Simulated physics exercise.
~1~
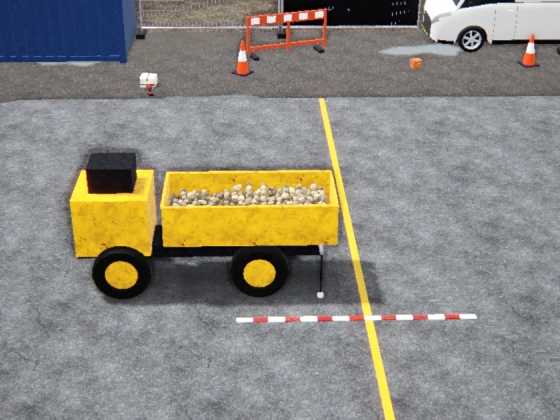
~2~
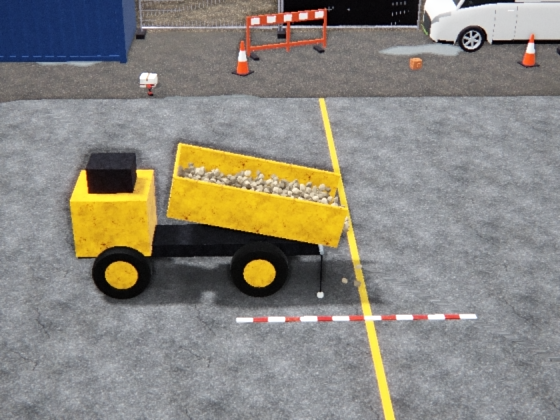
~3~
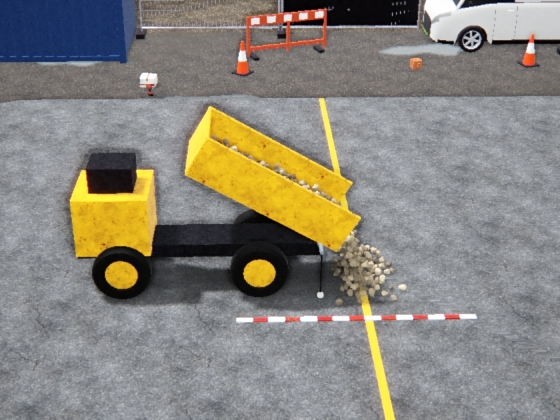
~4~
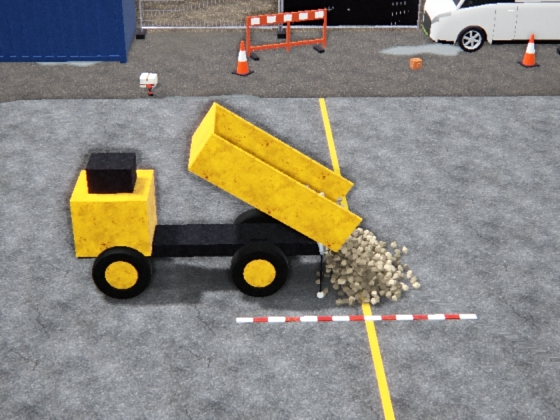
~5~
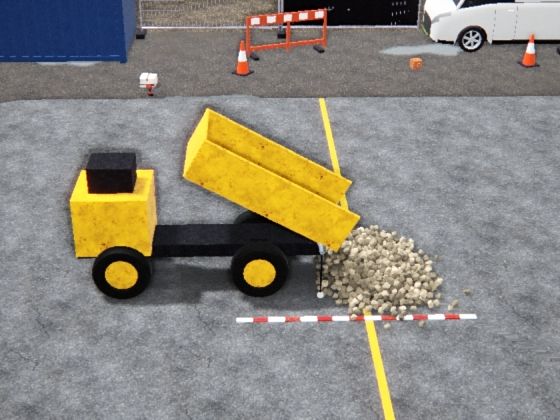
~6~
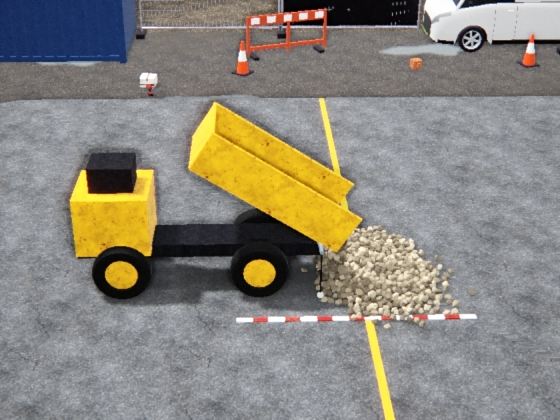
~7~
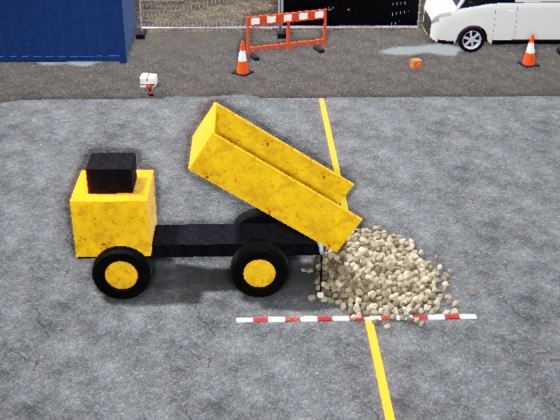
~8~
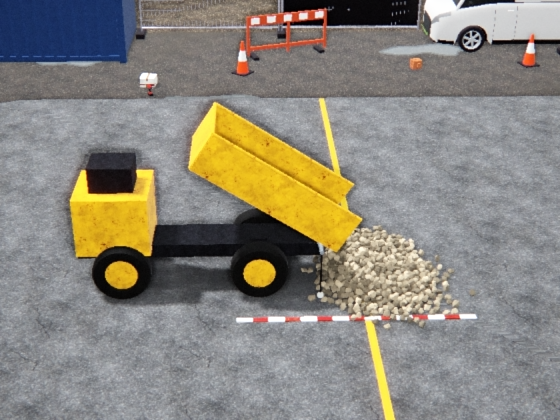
A yellow dump truck with a black-topped cab at left stands side-on on grey ground, seen from above, its bed full of pale stones. Behind it are a blue container, an orange barrier, cones and a white vehicle, while a yellow line and a red-and-white striped strip cross near its rear. The bed tilts up at its front end, and stones trickle, then pour off the right end. The tilted bed jerks slightly down and up as the rest slides out. It stops raised and empty, with the heap lying still across the yellow line, mostly beyond it.
